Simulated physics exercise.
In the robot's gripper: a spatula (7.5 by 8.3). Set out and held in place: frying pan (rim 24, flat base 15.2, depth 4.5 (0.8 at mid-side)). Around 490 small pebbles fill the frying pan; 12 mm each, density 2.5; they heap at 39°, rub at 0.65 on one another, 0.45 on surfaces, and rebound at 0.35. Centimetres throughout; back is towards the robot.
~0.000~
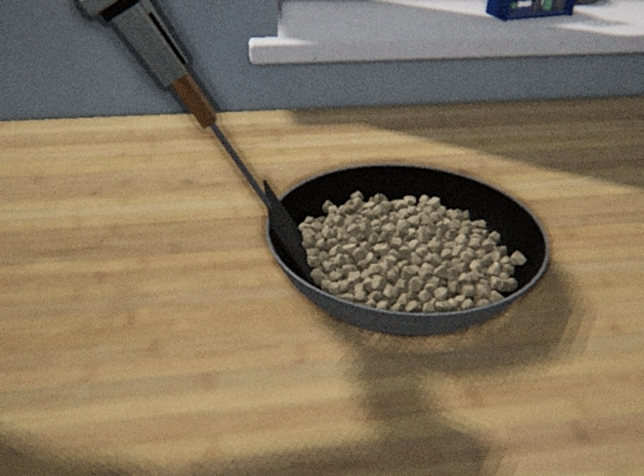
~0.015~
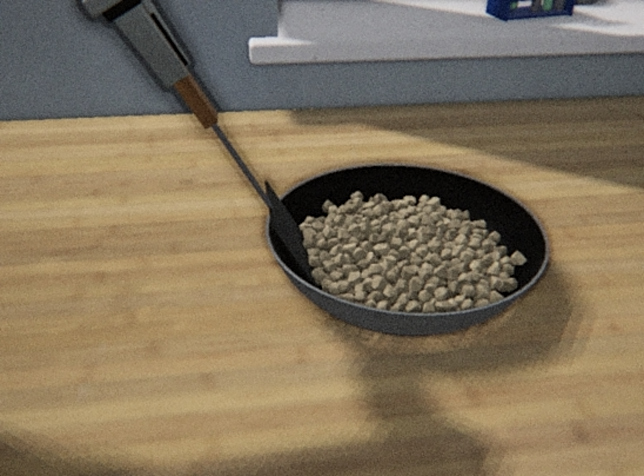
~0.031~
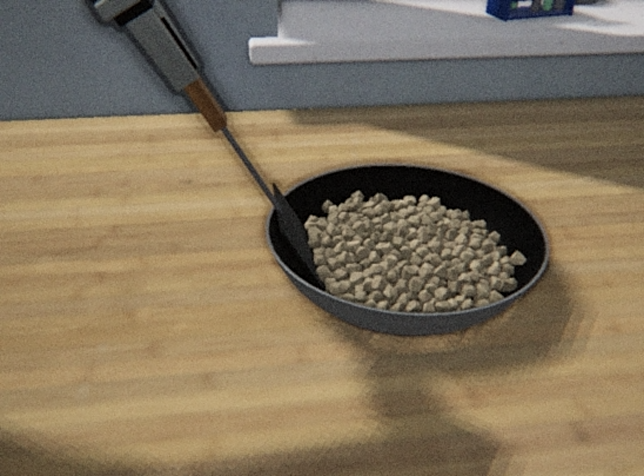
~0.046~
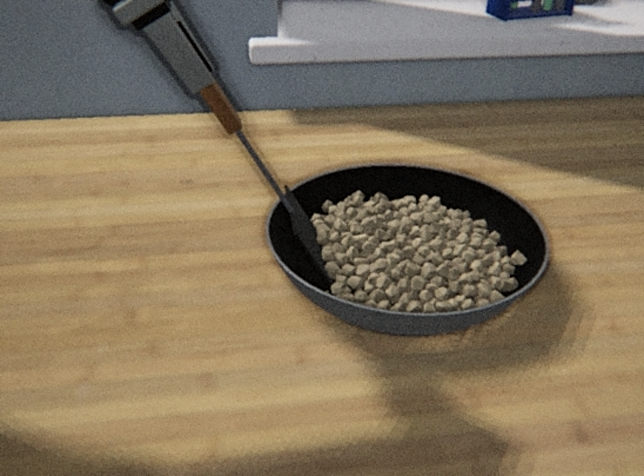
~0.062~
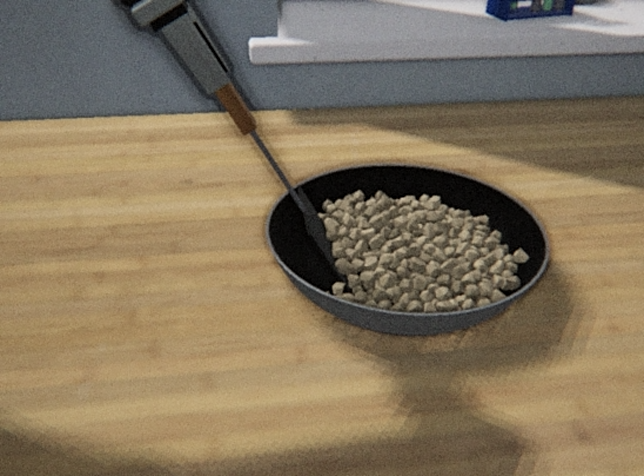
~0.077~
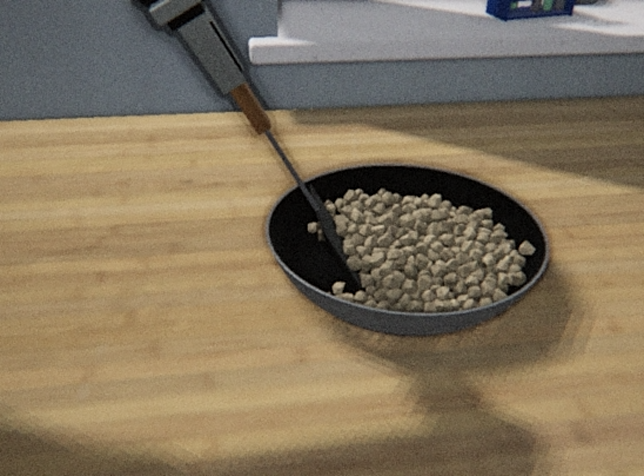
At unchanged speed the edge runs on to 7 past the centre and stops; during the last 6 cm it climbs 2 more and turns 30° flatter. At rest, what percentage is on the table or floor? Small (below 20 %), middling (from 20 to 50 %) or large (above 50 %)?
Answer: Small; below 20 % of the small pebbles finish on the table or floor.
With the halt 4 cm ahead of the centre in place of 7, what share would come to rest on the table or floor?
It would be near 0 per cent.
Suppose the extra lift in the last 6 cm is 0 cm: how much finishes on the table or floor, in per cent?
Some 5 per cent.
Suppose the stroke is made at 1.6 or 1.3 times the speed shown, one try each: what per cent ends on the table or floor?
About 25 and 20 per cent.
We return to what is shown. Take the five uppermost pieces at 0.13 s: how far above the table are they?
Roughly 6 cm.
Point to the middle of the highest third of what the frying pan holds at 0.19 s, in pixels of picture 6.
At about (473, 219).
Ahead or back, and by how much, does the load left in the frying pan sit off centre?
Roughly 4.5 cm ahead.
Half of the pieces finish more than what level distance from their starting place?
About 6 cm.
After 0.13 s, sloping 61°, highest piece 6 above the table; 488 in the frying pan.
After 0.19 s, sloping 48°, highest piece 7 above the table; 487 in the frying pan, 1 on the blade or in flight.
After 0.41 s, sloping 31°, highest piece 7 above the table; 440 in the frying pan, 44 on the table or floor, 4 on the blade or in flight.
After 1.46 s, sloping 31°, highest piece 7 above the table; 438 in the frying pan, 50 on the table or floor.
At rest, 438 in the frying pan, 50 on the table or floor. That is 10 % on the table or floor.
